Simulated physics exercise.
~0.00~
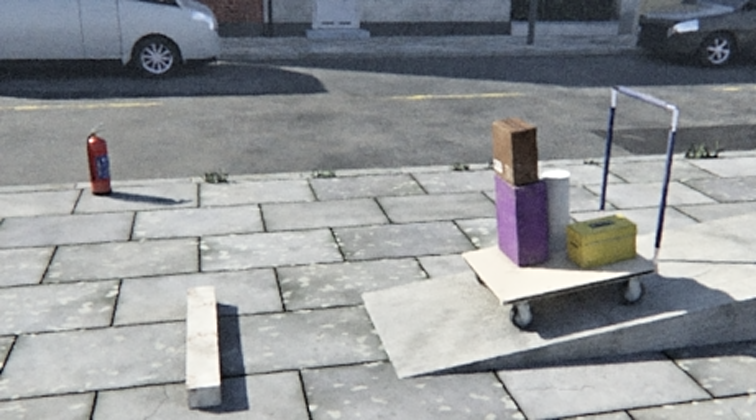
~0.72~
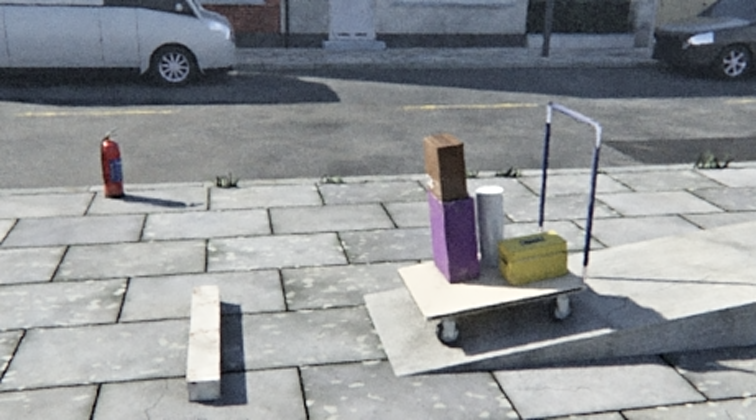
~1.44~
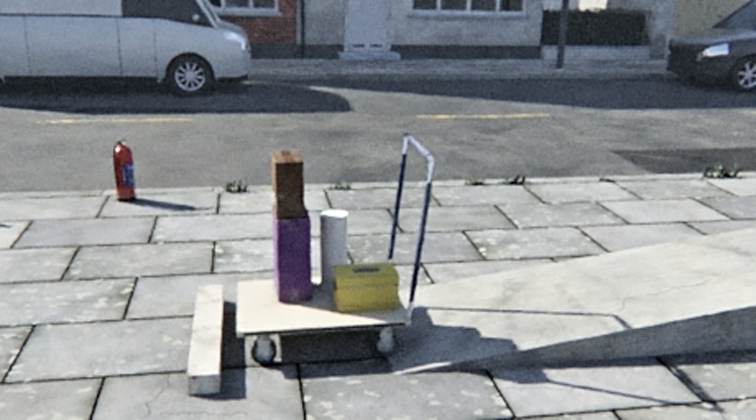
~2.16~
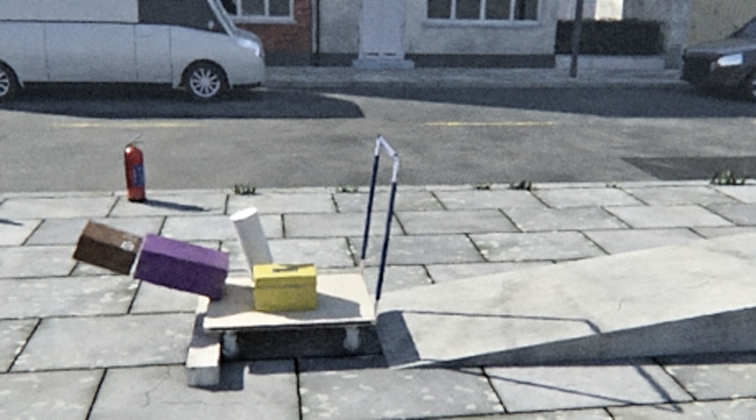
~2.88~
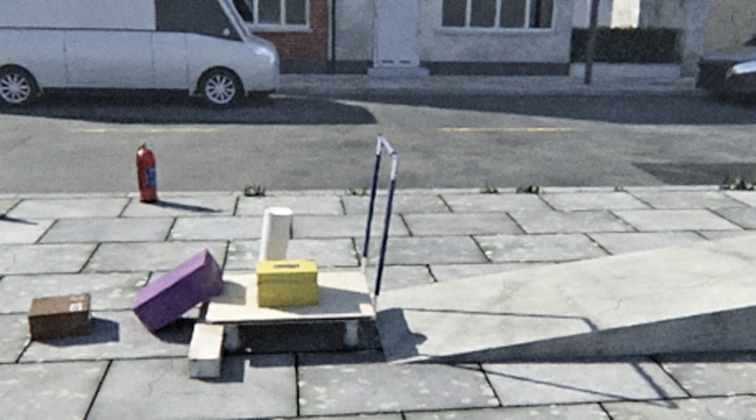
Trolley rolling left down a ramp and stopping at a kerb, brown and purple boxes toppling off, yellow toolbox and white canister staying aboard.
